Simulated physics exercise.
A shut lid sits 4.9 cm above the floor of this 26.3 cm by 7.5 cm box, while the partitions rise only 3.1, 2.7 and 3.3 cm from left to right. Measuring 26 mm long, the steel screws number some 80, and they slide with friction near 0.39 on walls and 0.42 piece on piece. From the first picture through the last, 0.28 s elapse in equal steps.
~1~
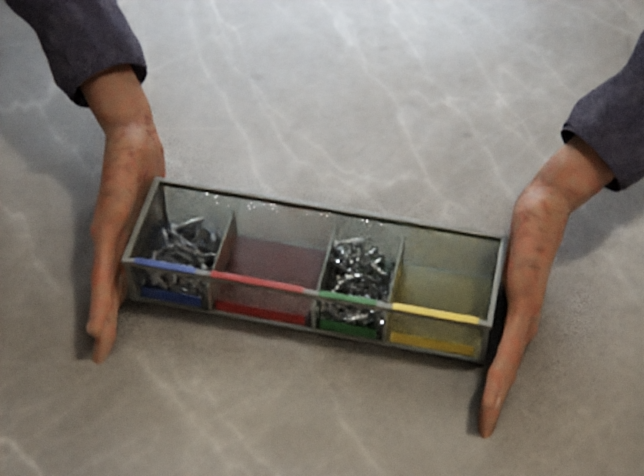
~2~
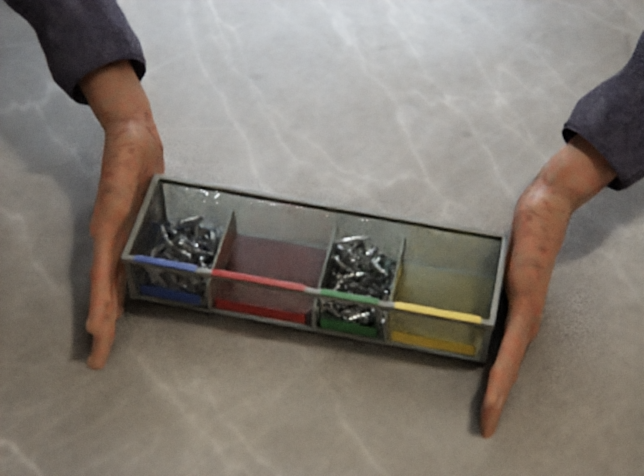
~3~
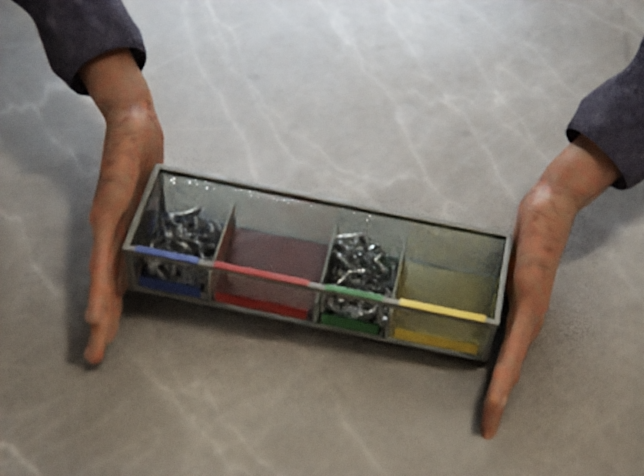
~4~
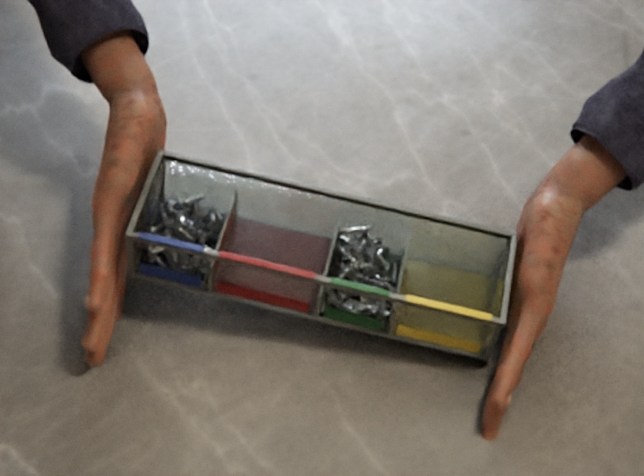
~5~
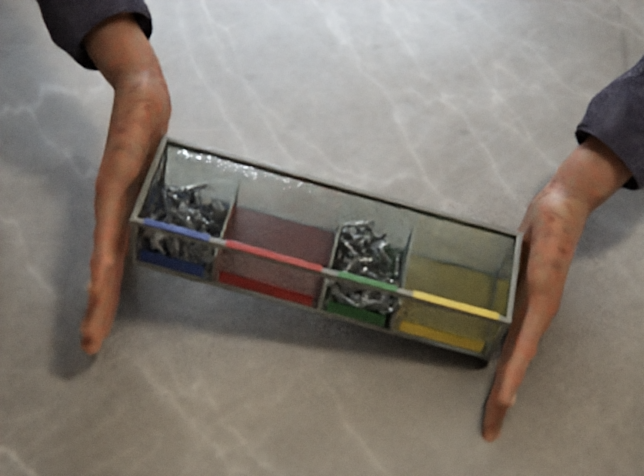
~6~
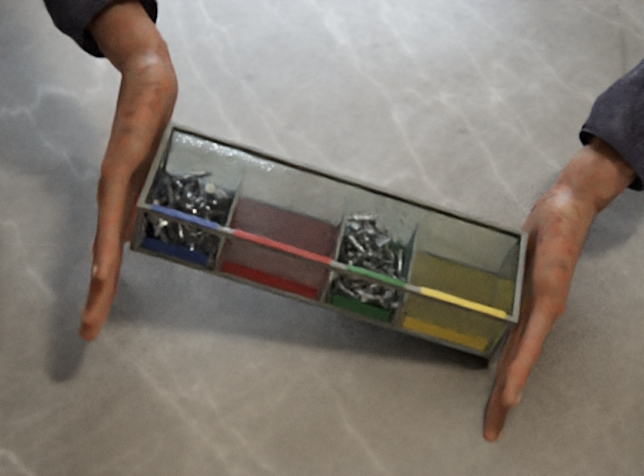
Two hands in dark sleeves hold the ends of a long, clear-sided box above a pale grey, veined surface, seen from above at an angle. The box has four compartments marked blue, red, green and yellow from left to right, with shiny steel screws in the blue and green ones only. The left hand slowly raises its end, tilting the box down towards the right, while the right hand barely moves and the camera stays still.
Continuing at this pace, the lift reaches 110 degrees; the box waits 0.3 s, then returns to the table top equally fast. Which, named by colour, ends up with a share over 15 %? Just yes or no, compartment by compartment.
Red compartment gets a no, blue compartment gets a no, green compartment gets a yes, yellow compartment gets a yes.
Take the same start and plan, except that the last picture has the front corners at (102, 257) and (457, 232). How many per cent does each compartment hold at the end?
Red 5 %; blue 100 %; green 0 %; yellow 0 %.
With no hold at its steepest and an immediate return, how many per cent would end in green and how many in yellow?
Final amounts would be green 35% and yellow 65%.
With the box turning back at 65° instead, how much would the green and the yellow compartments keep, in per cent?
In per cent, green gets 50 and yellow gets 0.
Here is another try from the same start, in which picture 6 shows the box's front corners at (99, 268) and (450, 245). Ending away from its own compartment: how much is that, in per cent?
About 50 per cent.
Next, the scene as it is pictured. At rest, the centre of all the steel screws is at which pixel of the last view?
I'd put it at about (447, 291).
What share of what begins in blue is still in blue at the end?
Roughly 0 per cent.
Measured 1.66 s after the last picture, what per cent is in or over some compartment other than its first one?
About 70 percent.
Then, 1.66 s after the last picture, tilt 110 degrees; red 10 %, blue 5 %, green 40 %, yellow 40 %.
Then, 2.75 s after the last picture, tilt 55 degrees; green 45 %, yellow 55 %.
Then, 3.81 s after the last picture, tilt 0 degrees; green 45 %, yellow 55 %.
In the end, red 0 %, blue 0 %, green 45 %, yellow 55 %.
